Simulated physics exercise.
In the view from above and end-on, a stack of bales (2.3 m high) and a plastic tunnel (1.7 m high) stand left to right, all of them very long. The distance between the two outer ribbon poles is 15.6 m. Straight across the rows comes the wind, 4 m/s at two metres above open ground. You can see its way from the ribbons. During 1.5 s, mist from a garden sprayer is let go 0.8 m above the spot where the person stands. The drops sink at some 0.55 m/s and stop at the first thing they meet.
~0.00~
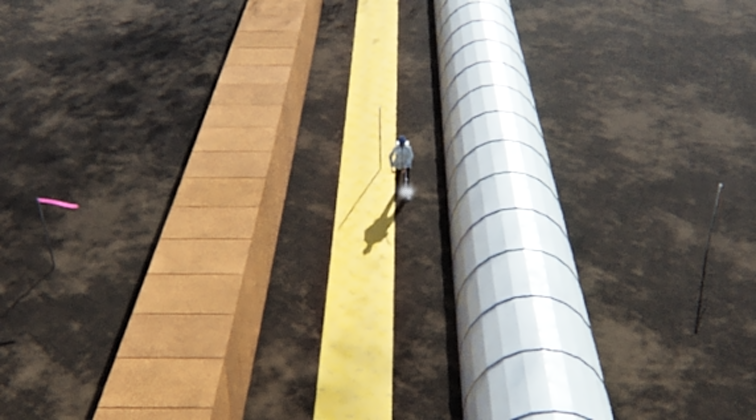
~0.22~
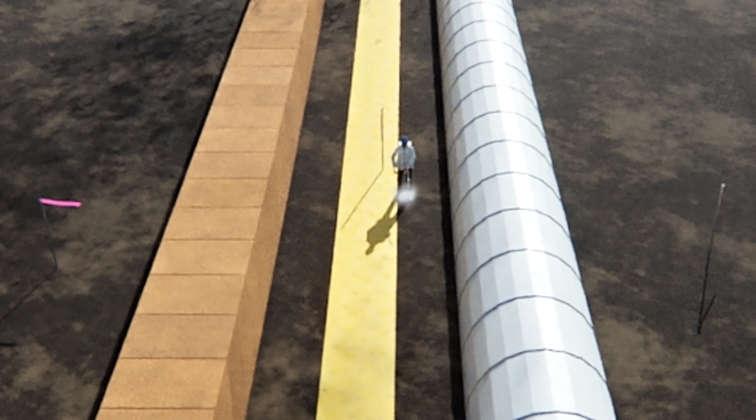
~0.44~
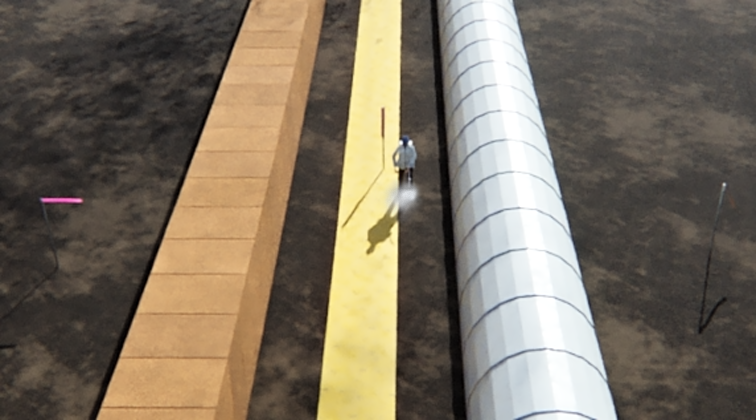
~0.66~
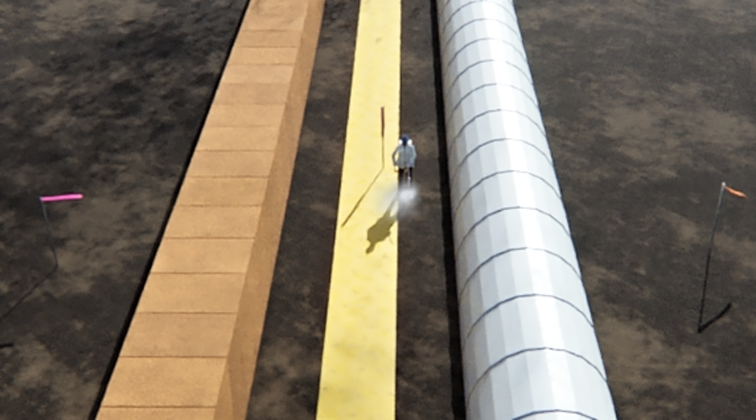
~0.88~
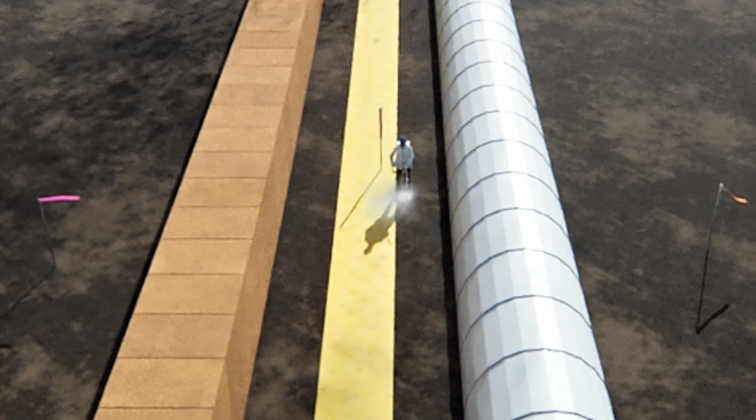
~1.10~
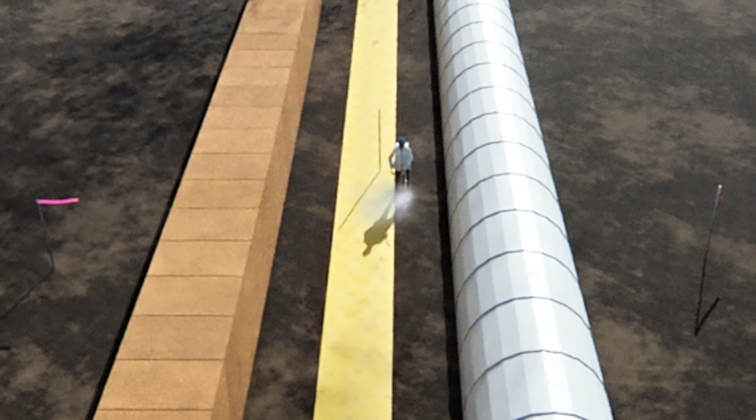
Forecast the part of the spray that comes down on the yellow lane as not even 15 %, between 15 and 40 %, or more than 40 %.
Forecast: Above 40 %.
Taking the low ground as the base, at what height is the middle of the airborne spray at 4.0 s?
Roughly 0.6 m up.
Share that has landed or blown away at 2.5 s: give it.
That comes to near 60 %.
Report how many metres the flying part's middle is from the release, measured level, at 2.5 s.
That distance is some 1.0 m.
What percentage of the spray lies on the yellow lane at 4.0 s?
Roughly 65 in a hundred by then.
After 2.5 s, 62 % is no longer flying here, and 47 % lies on the yellow lane; the middle of what still flies is 0.4 m above the low ground, near (365, 206).
After 4.0 s, 86 % is no longer flying here, and 66 % lies on the yellow lane; the middle of what still flies is 0.6 m above the low ground, near (331, 200).
After 8.0 s, 96 % is no longer flying here, and 68 % lies on the yellow lane.
After 20.0 s, 100 % is no longer flying here, and 68 % lies on the yellow lane.
After 45.0 s, 100 % is no longer flying here, and 68 % lies on the yellow lane.
